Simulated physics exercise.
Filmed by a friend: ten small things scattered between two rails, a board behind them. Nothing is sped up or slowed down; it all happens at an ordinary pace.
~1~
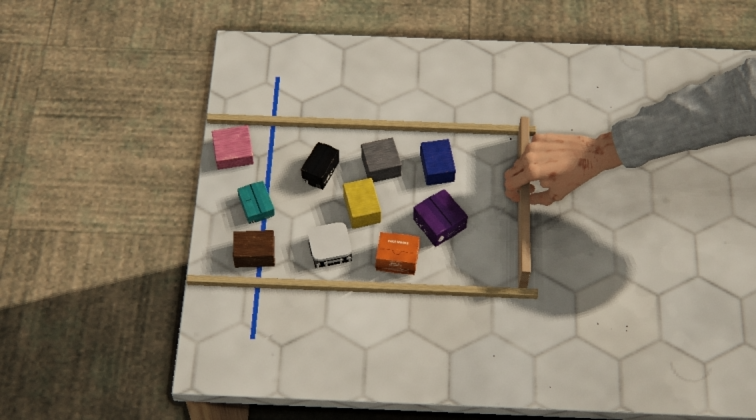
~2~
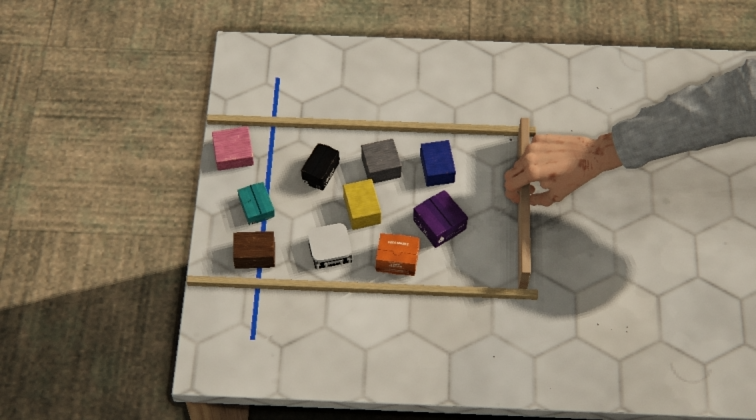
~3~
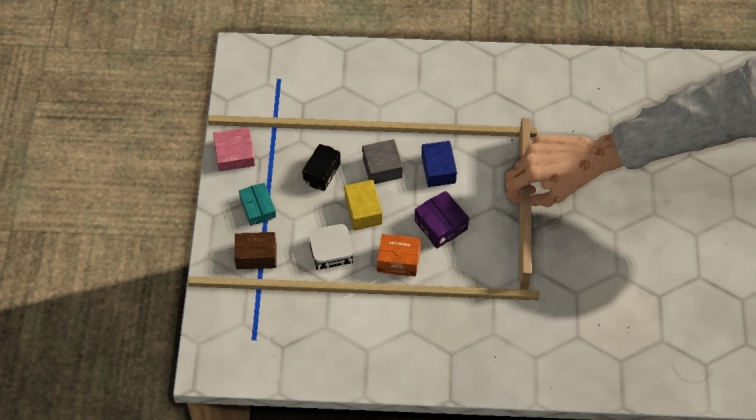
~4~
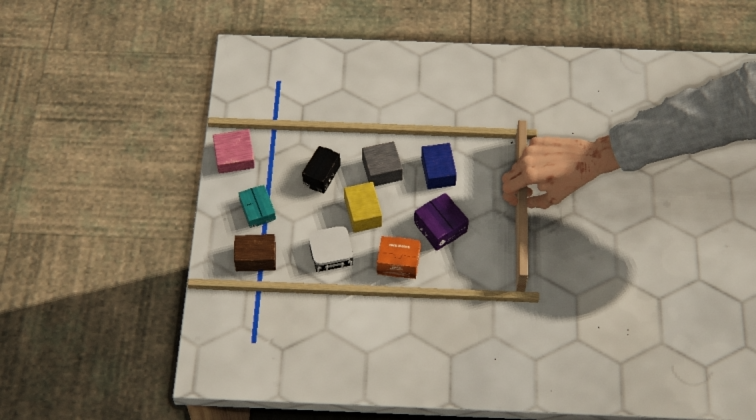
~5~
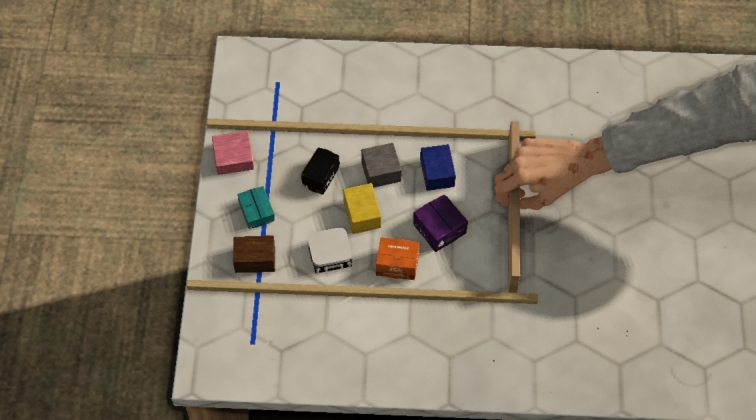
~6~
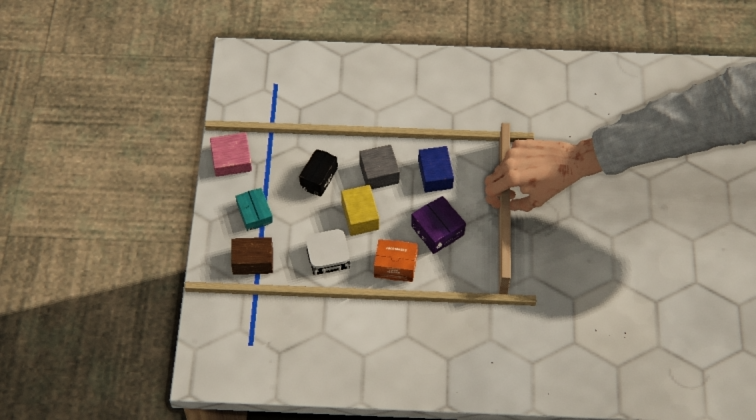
A hand in a grey sleeve grips a wooden board at the right of two thin rails on a white hexagon-patterned table, seen from above over brown carpet. Between the rails sit pink, turquoise and brown blocks near a blue line at left, with black, grey, blue, yellow, white, orange and purple ones rightward. The board stays nearly still, then slides slightly left, the blocks undisturbed, while the view drifts very slightly.
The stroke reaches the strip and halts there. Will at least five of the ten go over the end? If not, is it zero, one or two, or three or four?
No, three or four go over.
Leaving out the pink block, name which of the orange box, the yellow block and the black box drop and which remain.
Orange box: Still there. Yellow block: Still there. Black box: Over the edge.
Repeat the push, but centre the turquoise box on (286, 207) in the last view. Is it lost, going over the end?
From that start, the object then does not stay.
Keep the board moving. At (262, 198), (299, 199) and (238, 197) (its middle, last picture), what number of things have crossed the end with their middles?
Taking the three positions in turn, the counts come to 4, 1 and 7.
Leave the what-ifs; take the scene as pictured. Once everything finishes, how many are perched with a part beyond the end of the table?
The total would be 1.
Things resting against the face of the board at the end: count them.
It adds up to 3.
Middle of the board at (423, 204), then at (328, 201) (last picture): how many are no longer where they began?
By the first moment it's 3, by the second it's 10.
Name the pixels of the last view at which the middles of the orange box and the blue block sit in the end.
You'll see the orange box at (238, 255), with the blue block at (253, 161).
Soon after, none off yet; pink block at rest near (231, 155); turquoise box at rest near (254, 209); brown block at rest near (252, 256).
After that, none off yet; pink block at rest near (230, 155); turquoise box moving near (249, 208); brown block displaced a little near (233, 254).
In the end, the number that fall off is three or four; gone, black box, brown block, turquoise box and pink block.
